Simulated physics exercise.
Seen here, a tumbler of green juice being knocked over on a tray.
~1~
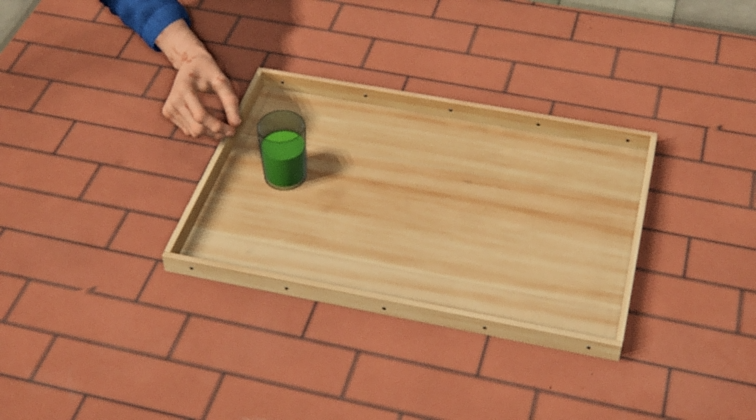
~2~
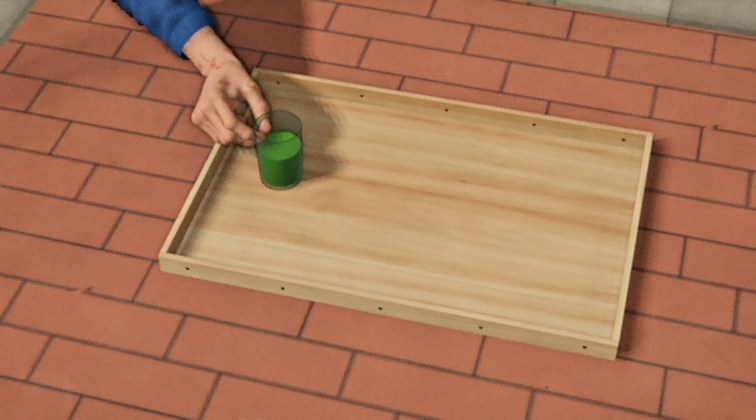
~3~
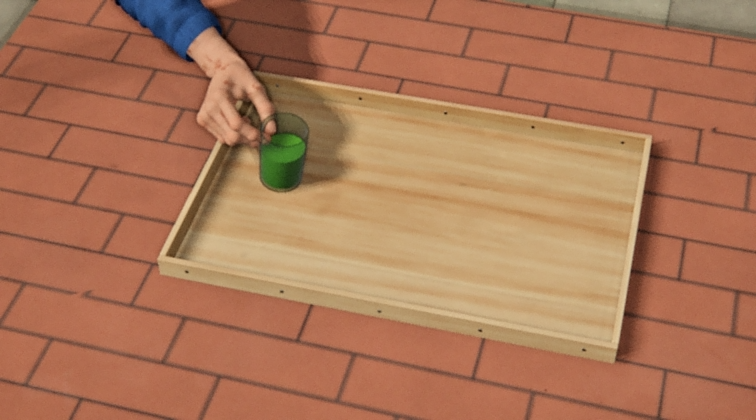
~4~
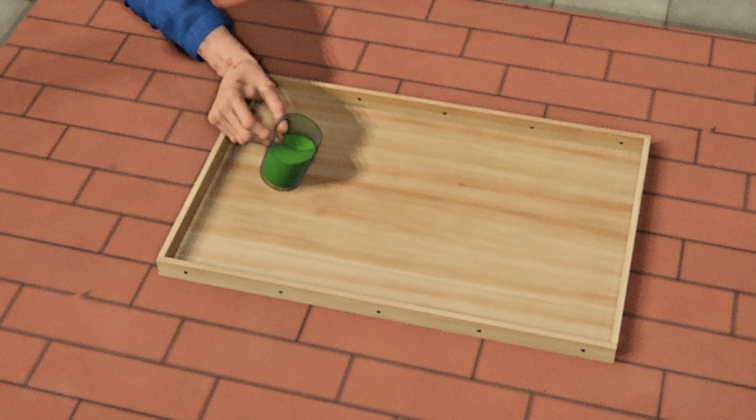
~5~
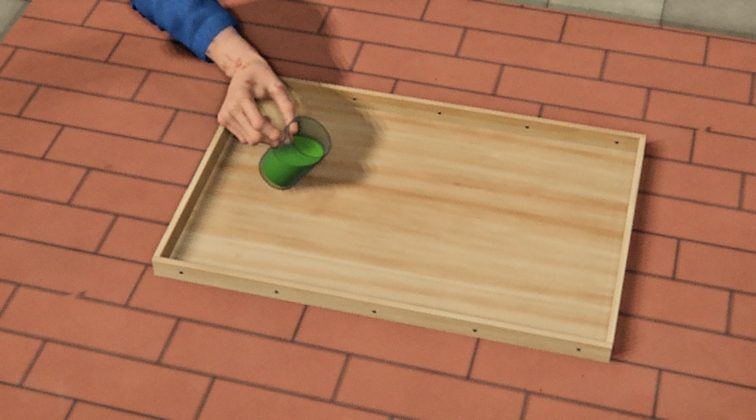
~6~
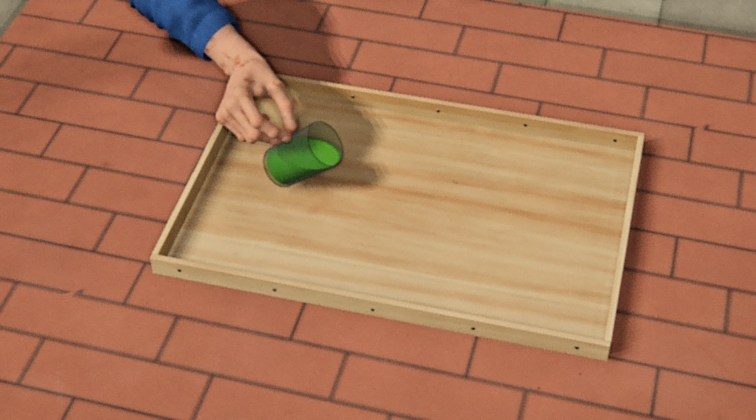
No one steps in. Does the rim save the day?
It stays in the tray.
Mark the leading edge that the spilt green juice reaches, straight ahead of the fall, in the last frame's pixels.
At about (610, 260).
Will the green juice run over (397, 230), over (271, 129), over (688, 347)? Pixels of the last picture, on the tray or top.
One: Wet. Two: Not reached. Three: Not reached.
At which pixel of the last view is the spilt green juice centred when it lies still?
Near (523, 230).
Next, the tumbler lies in the tray; the puddle covers about as much as a plate; the top is dry.
After that, the puddle covers about as much as a tray; the top is dry.
Finally, the puddle covers about as much as a tray; the top is dry.
